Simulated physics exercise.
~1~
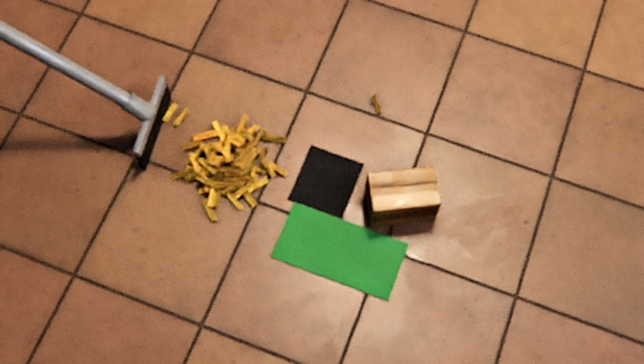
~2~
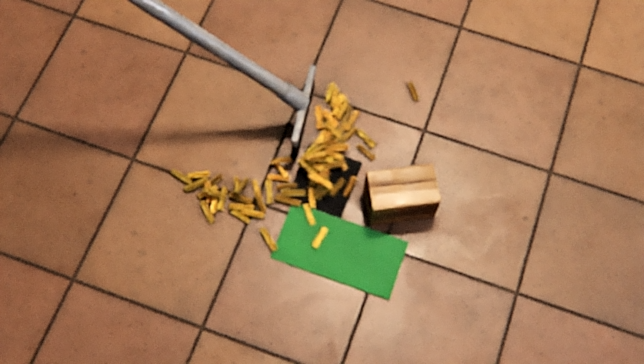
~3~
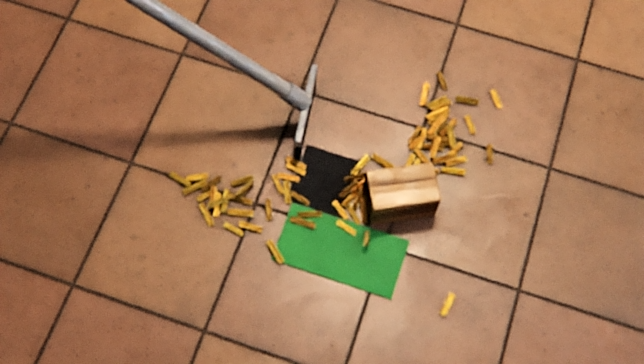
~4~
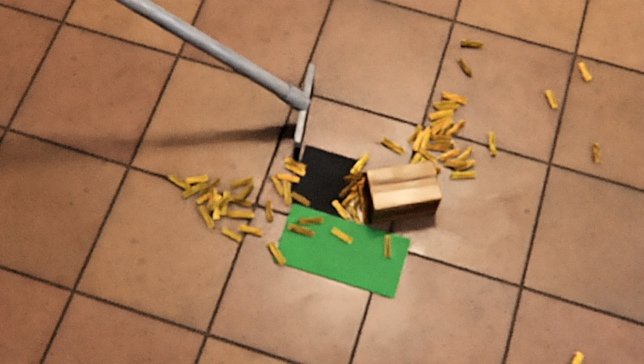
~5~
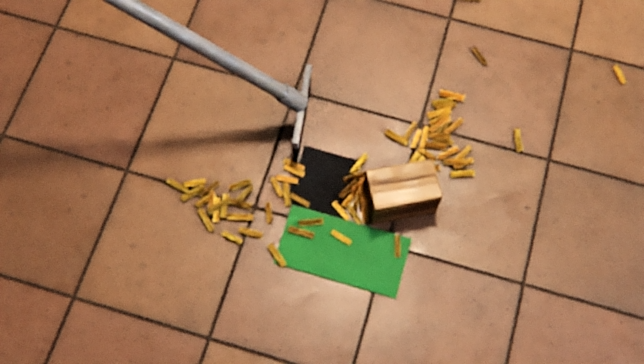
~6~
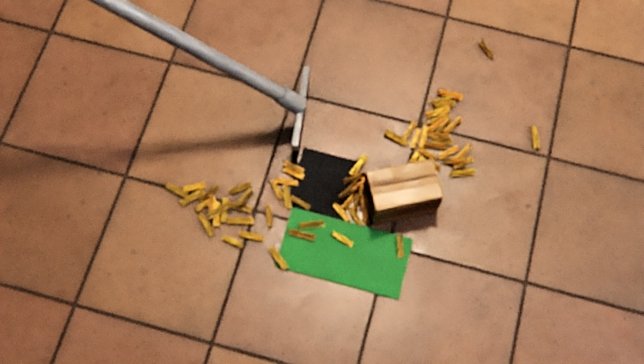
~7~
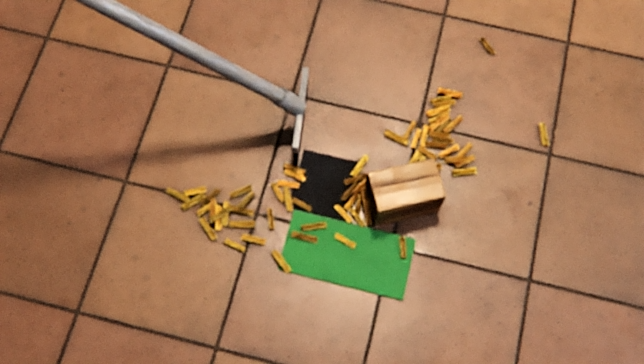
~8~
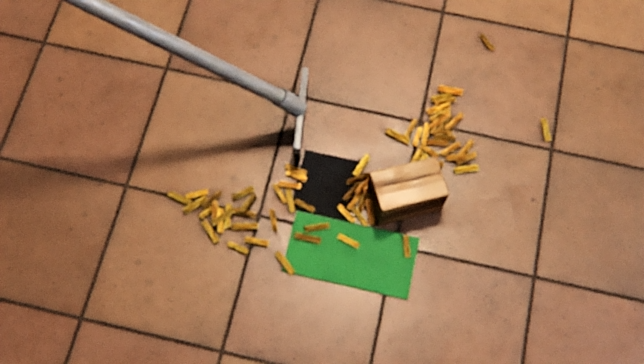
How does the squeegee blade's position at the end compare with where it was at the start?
At the start the blade is over on the left, to the left of the pasta pile. By the end it is farther right, resting by the upper left edge of the black mat.
